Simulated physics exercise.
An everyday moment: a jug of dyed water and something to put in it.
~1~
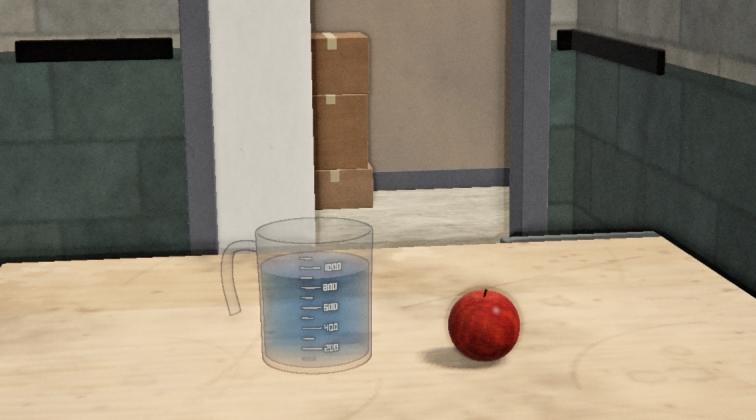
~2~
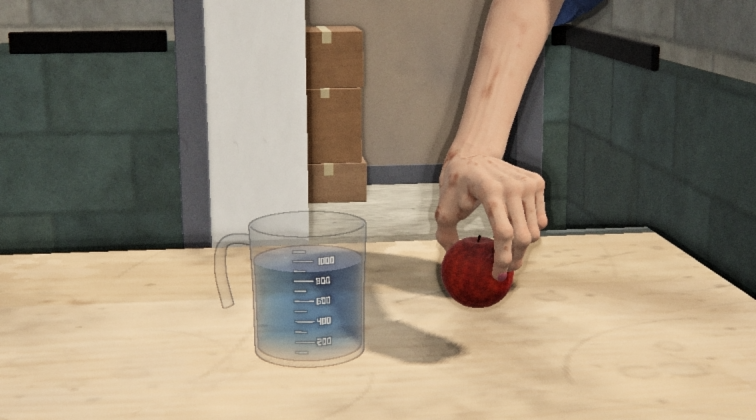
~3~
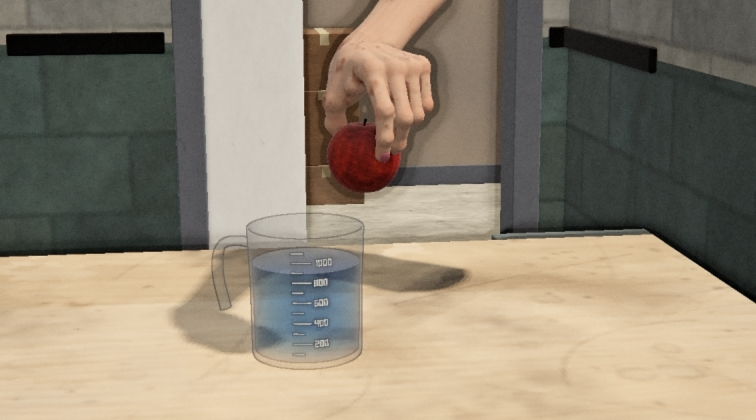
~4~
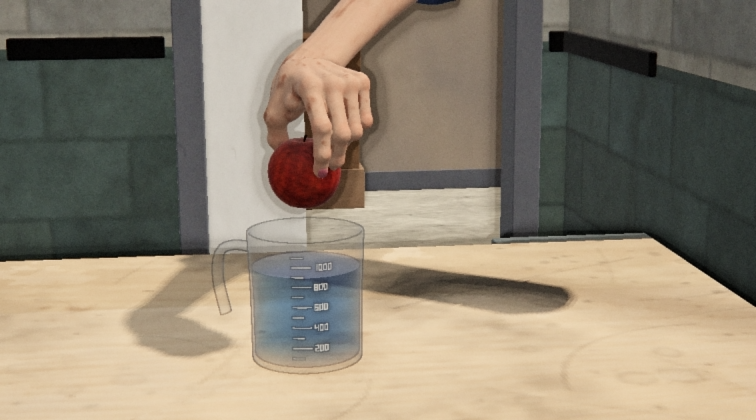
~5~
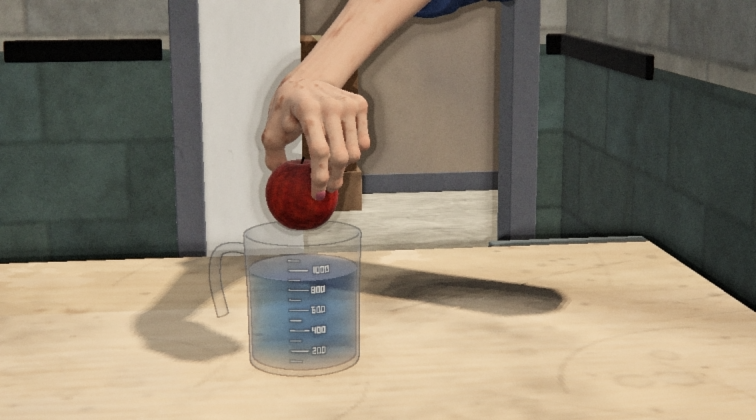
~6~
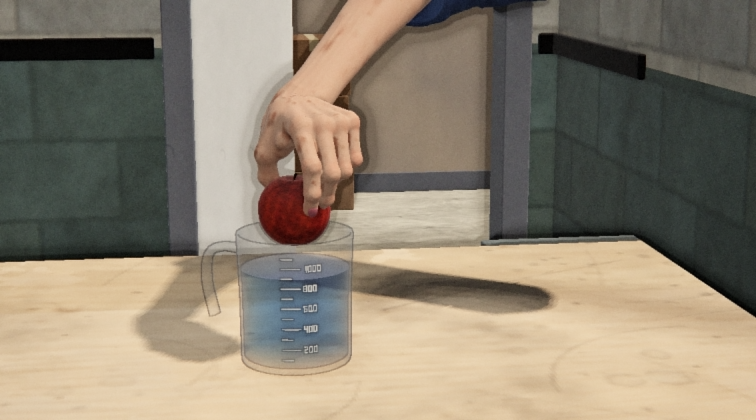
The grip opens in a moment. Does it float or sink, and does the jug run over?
Well, it does not go down, and as for the jug, it manages without spilling.
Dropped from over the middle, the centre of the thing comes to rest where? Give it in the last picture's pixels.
Its centre settles around (295, 266).
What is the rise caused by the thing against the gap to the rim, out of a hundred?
50 percent.
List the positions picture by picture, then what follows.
The apple lies on the top at (484, 325); jug (316, 290) about two thirds full, in the first frame.
A hand picks up the apple at (478, 272); jug about two thirds full, surface at (308, 259), in the second frame.
The apple is carried over at (363, 156); jug (306, 286) about two thirds full, in the third frame.
The apple is above the jug at (304, 173); jug about two thirds full, surface at (306, 265), in the fourth frame.
The apple comes down at (302, 194); jug (304, 293) about two thirds full, in the fifth frame.
The apple is just over the surface at (294, 210); jug about two thirds full, surface at (295, 267), in the sixth frame.
A moment on, the apple enters the dyed water; the jug is about three quarters full.
Further on, the apple comes up again; the jug is nearly full.
When it is over, the apple is afloat; the jug is nearly full; none went over.
